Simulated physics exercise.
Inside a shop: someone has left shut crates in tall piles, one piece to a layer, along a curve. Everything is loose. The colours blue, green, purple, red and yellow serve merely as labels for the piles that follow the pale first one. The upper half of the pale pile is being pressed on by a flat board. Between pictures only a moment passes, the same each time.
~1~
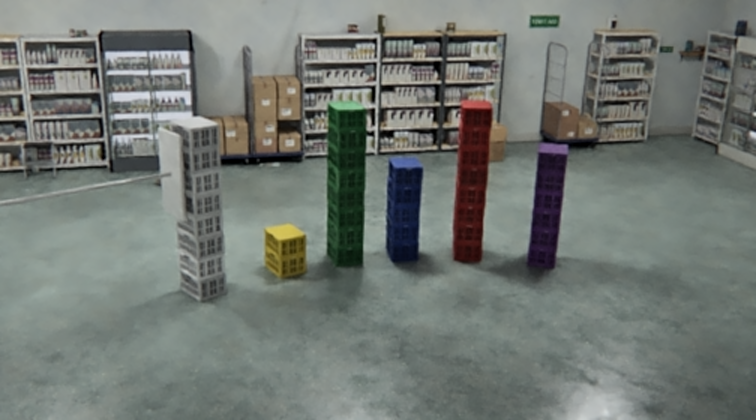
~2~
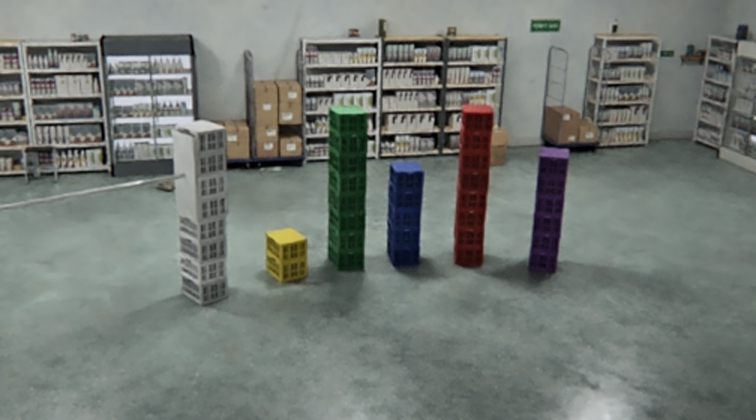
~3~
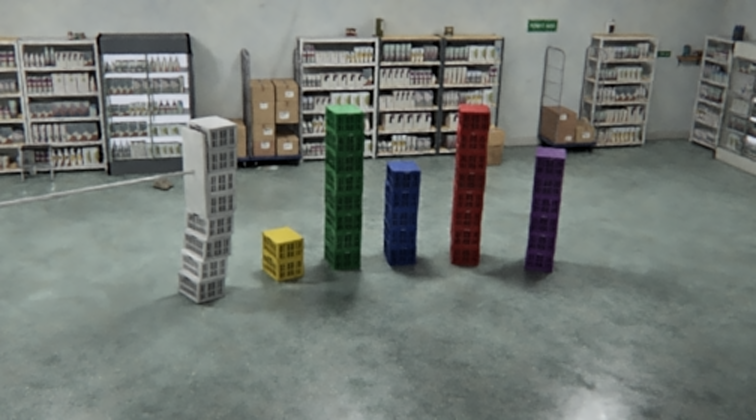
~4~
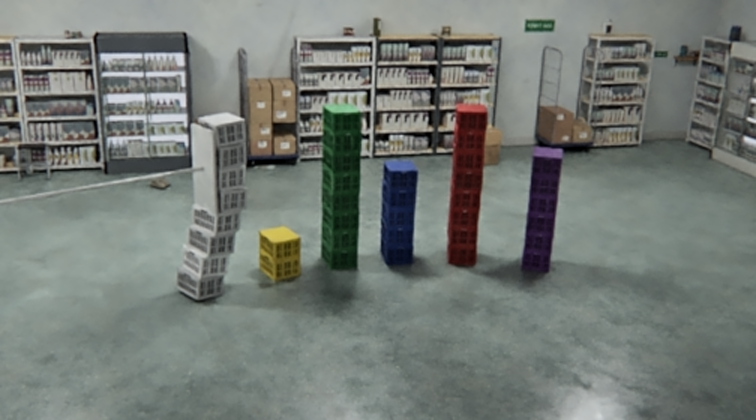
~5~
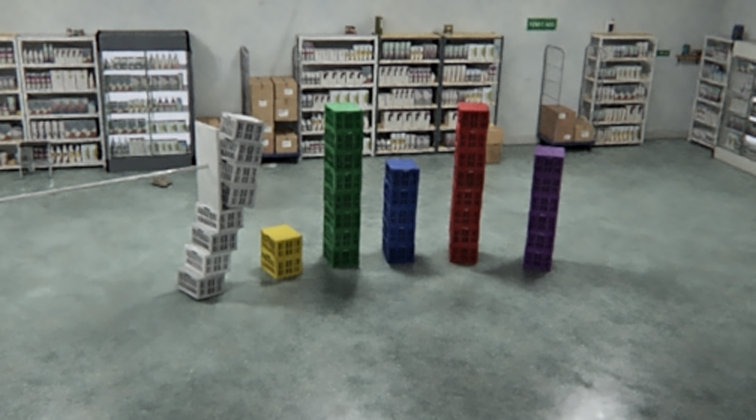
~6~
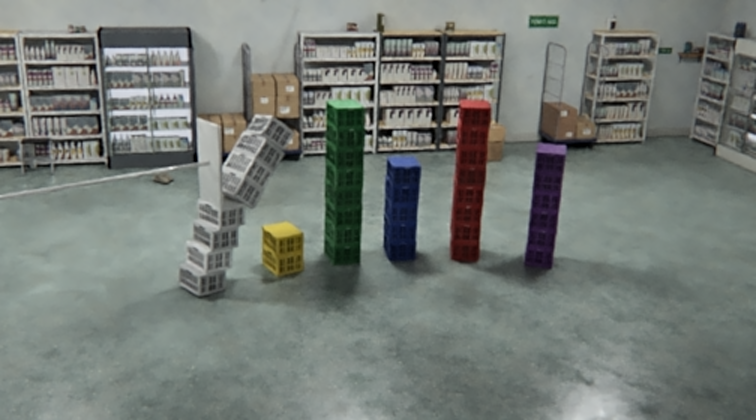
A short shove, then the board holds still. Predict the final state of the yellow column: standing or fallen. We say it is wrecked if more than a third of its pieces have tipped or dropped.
Standing.
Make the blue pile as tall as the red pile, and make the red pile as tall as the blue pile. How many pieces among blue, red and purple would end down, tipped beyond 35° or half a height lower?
Blue 0, red 0, purple 0.
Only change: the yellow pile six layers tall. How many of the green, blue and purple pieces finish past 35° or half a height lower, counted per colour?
By colour, I'd count green 8, blue 5, purple 6.
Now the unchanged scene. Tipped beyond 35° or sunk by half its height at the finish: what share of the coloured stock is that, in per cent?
My estimate is about 0 per cent.
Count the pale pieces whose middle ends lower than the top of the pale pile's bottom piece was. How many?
Total: 4.
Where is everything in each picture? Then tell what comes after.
In the first picture (places mark the middle of the side facing us), board (182, 168) not yet touching; top yellow crate (293, 247); top green crate (352, 120); the rest undisturbed.
Board (196, 169) pushing; top yellow crate (294, 251), in the second picture.
Board (205, 165) pushing; top yellow crate (291, 250); the rest undisturbed, in the third picture.
Board (215, 162) pushing, top of the pale pile leaning barely; top yellow crate (288, 250); the rest undisturbed, in the fourth picture.
Board (219, 160) stopped, top of the pale pile leaning clearly; top yellow crate (289, 248); the rest undisturbed, in the fifth picture.
Board (220, 157) stopped, top of the pale pile leaning well over; top yellow crate (291, 245); top red crate (476, 118); the rest undisturbed, in the sixth picture.
Soon after the last picture, 4 of the pale pile down; none of the 2 yellow crates down (0 of 29 in all colours); top yellow crate unmoved.
At rest, 4 of the pale pile down; none of the 2 yellow crates down (0 of 29 in all colours); top yellow crate unmoved; top red crate unmoved. As the last picture would show them, middles, top yellow crate near (282, 239), top red crate near (475, 114).
